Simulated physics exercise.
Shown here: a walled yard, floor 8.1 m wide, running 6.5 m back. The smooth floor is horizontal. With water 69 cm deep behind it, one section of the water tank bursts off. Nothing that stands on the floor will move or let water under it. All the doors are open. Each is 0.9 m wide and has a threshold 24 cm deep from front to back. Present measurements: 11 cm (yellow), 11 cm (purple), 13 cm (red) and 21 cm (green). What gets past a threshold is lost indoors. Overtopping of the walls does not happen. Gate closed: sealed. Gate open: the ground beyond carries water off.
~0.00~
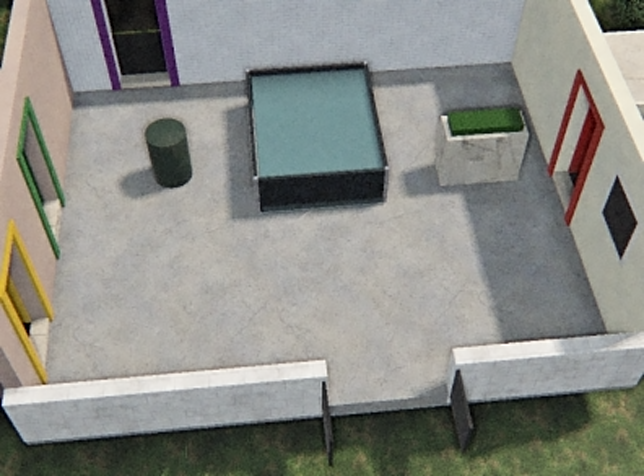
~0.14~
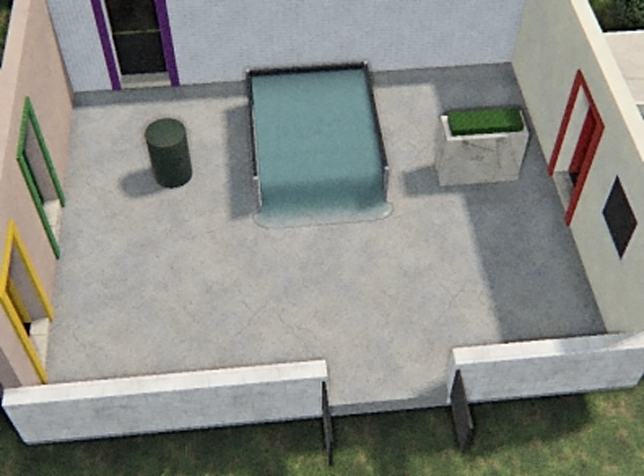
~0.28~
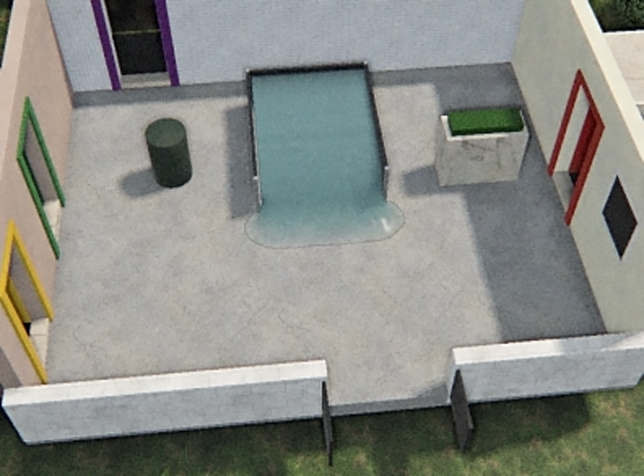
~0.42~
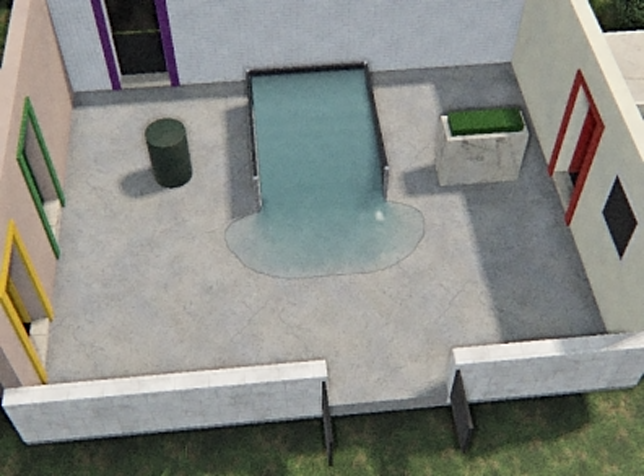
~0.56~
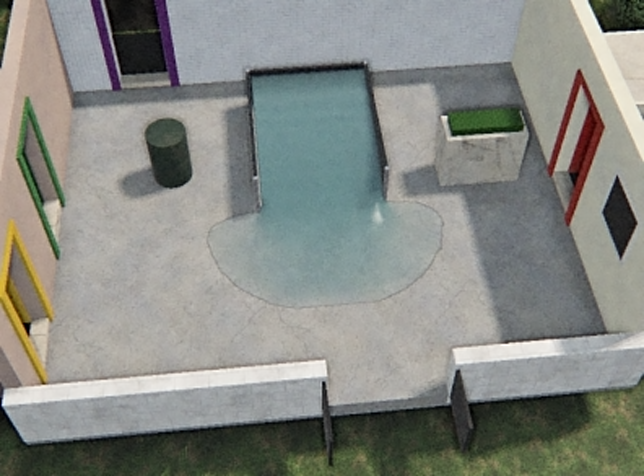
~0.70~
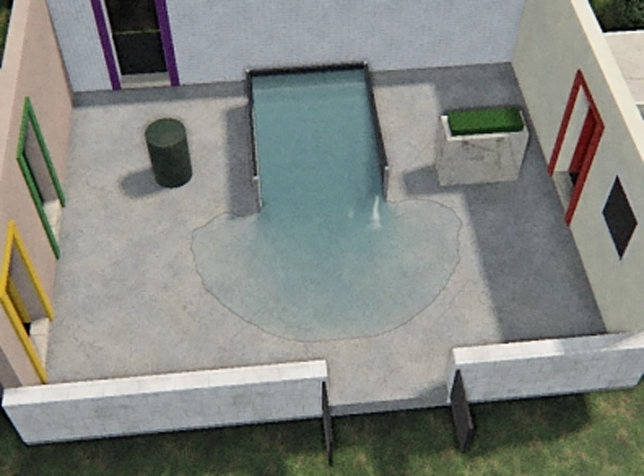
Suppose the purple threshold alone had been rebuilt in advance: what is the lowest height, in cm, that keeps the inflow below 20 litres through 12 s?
About 6 cm.
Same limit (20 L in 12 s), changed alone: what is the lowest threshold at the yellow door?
Yellow - roughly 16 cm.
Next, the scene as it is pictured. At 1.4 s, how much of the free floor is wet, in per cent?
Wet share: Near 35 %.
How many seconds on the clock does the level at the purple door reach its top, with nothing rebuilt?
It peaks around 7.0 s.
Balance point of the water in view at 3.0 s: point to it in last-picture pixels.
Around (312, 263).
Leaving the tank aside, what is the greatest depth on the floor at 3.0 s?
I'd estimate roughly 36 cm.
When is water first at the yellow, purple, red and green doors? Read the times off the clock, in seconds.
Yellow = 2.8 s, purple = 6.0 s, red = 4.0 s, green = 3.8 s.
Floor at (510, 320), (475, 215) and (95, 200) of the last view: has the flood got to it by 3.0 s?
In that order: Under water, still dry, dry.
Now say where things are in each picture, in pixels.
The first picture shows still water, 69 cm deep, in the water tank at (314, 121); the purple door at (137, 44) is dry.
In the second picture, the front is at (265, 223), 0.3 m from the gap at (322, 194); 0.5 m2 of floor is wet, 69 cm left at the back.
In the third picture, the front is at (270, 244), 0.7 m from the gap at (321, 196); 1.5 m2 of floor is wet, 69 cm left at the back.
In the fourth picture, the front is at (285, 274), 1.3 m from the gap at (321, 198); 3.3 m2 of floor is wet, 69 cm left at the back.
In the fifth picture, the gap is at (321, 198), the front 1.9 m out at (291, 303); the back of the water tank holds 69 cm.
In the sixth picture, the gap is at (321, 198), the front 2.5 m out at (303, 336); the back of the water tank holds 63 cm; the purple door at (137, 44), 4.3 m from the gap, is still 3.6 m from the nearest water.
After 1.4 s water covers 35 % of the floor, deepest (31 cm) near (305, 392); it has not reached the purple door.
After 3.0 s water covers 45 % of the floor, deepest (36 cm) near (55, 415); it has not reached the purple door.
After 12.0 s water covers 95 % of the floor, deepest (10 cm) near (302, 76); 6 cm at the purple door, 0 litres in over its 11 cm threshold.
At the purple door as built, the water arrived by 6.1 s and peaked near 10 cm at 6.8 s.
With a threshold of 5.5 cm, 28 litres would have come in within the 12 s; with 7.5 cm, 8 litres. So under 20 litres takes about 6 cm.
